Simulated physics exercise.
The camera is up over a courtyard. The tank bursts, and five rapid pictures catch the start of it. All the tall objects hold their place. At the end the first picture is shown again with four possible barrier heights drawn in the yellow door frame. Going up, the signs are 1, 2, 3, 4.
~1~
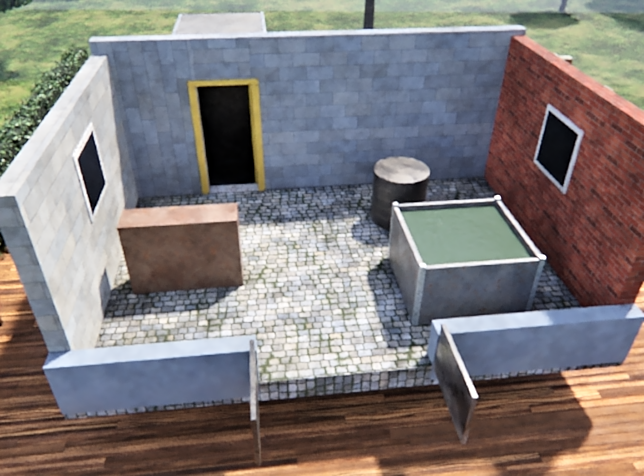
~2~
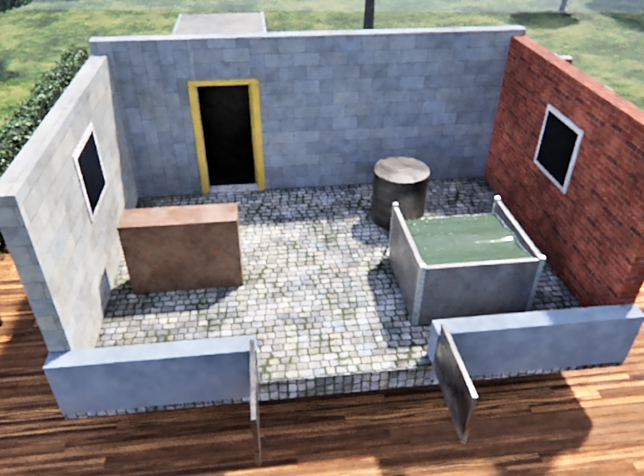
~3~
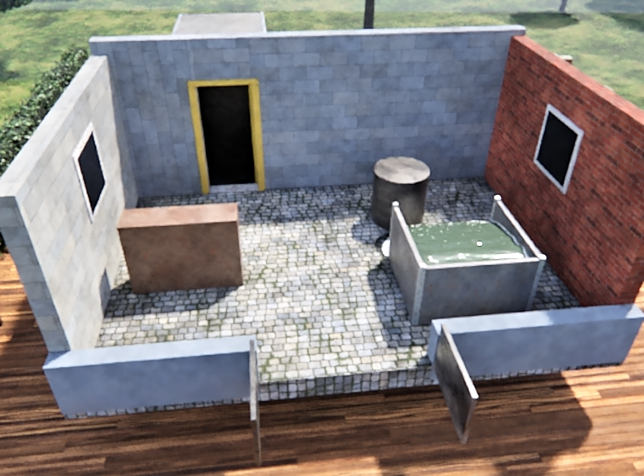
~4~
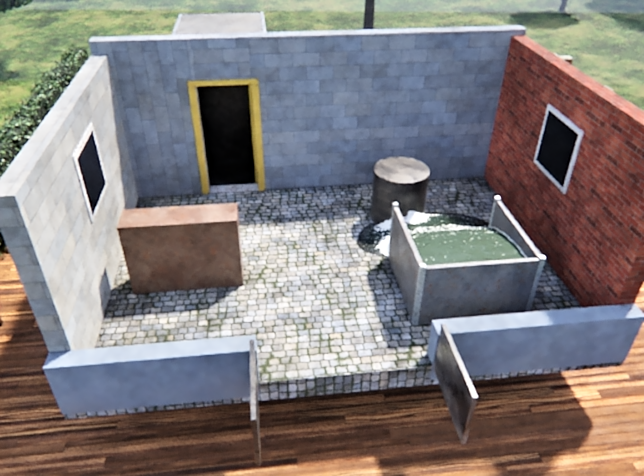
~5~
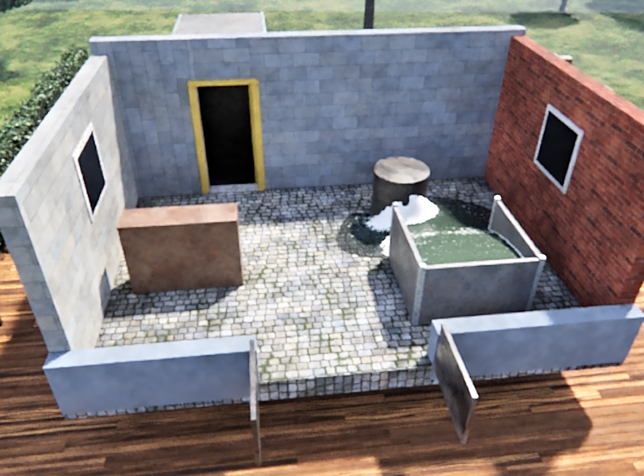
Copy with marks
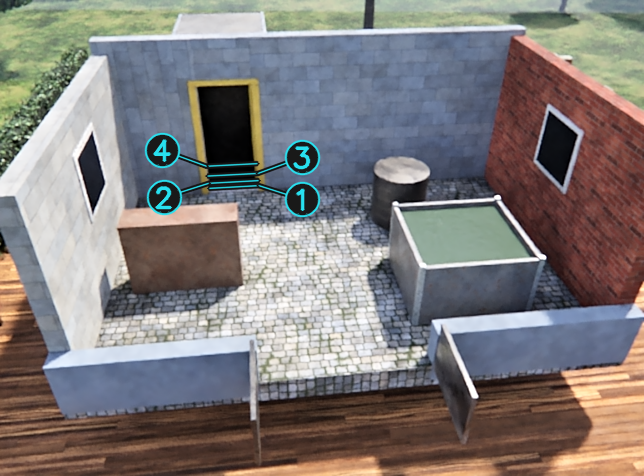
In a walled courtyard with a yellow-framed doorway, a brown block and a round pillar, the back side of a tank of green water opens, and water spreads over the paving behind it, turning white and foamy near the pillar.
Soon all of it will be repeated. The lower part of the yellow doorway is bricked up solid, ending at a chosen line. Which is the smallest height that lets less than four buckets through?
The answer is mark 1.
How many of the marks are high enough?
All of them.
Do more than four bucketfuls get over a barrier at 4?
No.
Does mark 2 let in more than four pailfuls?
No.
On the marked copy, 1 at (234, 187); 2 at (233, 181); 3 at (233, 174); 4 at (232, 164); from the bottom up 1, 2, 3, 4.
With 1, a splash gets over, under a bucket.
With 2, nothing gets over.
With 3, nothing gets over.
With 4, nothing gets over.
